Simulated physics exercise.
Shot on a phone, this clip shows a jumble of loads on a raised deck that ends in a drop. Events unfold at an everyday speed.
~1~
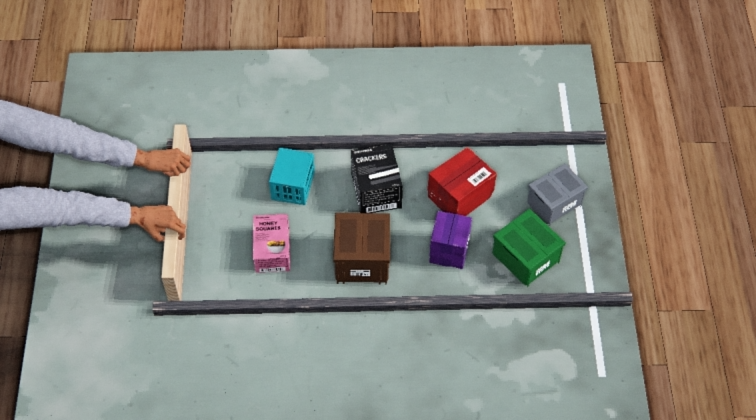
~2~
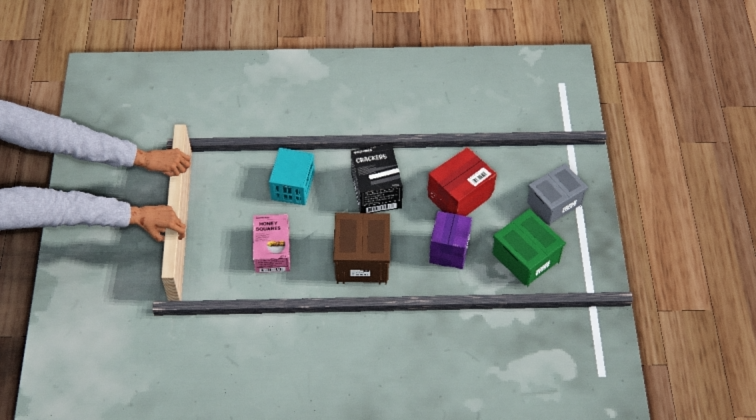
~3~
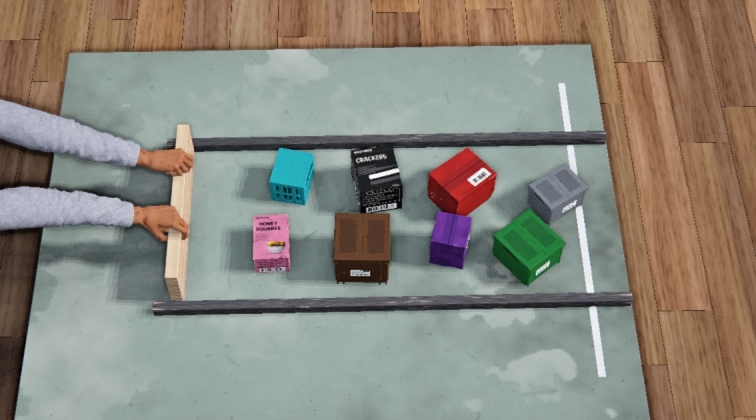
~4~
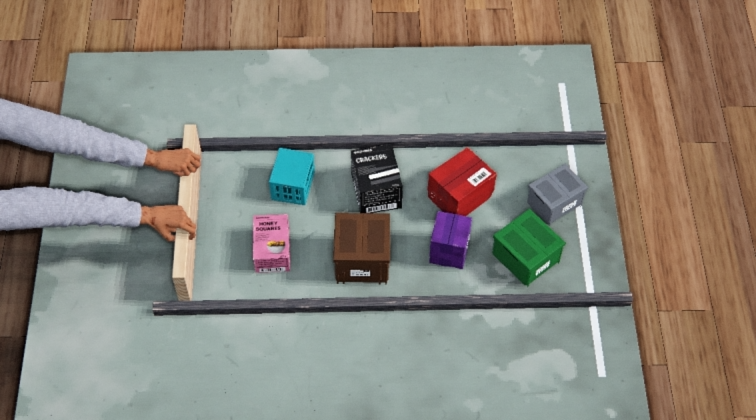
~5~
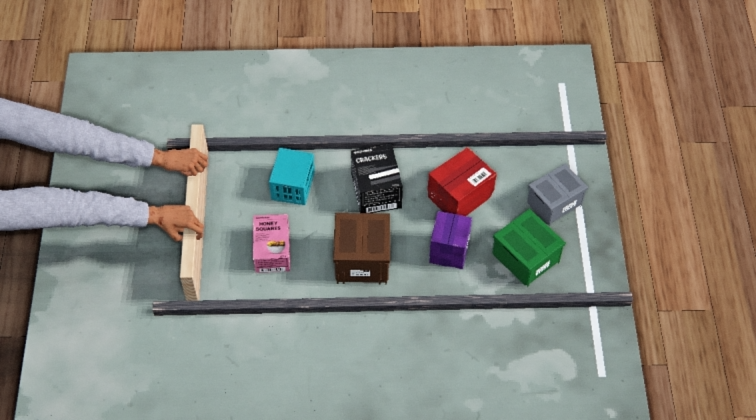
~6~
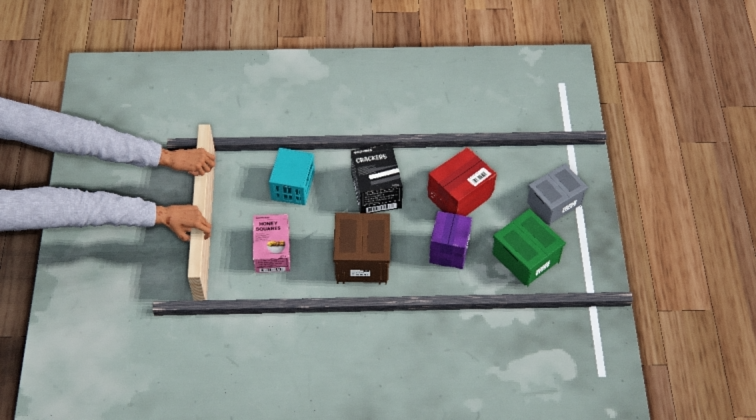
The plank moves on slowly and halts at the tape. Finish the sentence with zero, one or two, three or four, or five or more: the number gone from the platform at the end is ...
The number gone from the platform at the end is five or more.
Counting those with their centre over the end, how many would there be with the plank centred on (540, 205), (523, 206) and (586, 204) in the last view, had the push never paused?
Per position: 4 / 4 / 6.
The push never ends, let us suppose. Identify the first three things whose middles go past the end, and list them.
In order: The green tote, then the grey tote, then the red box.
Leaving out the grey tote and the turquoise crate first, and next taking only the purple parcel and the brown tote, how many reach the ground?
Going first to second: 4 and 4.
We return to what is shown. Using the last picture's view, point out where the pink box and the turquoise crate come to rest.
I'd say approximately (602, 237) and then (594, 169).
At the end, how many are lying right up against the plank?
The number is 2.
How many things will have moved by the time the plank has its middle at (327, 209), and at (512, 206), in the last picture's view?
It comes to 4 for the first spot, 8 for the other.
Early on, none off yet; grey tote at rest near (556, 195); green tote at rest near (528, 249); red box travelled a little near (472, 185).
Finally, the number that fall off is five or more; lost, brown tote, black box, purple parcel, red box, green tote and grey tote.
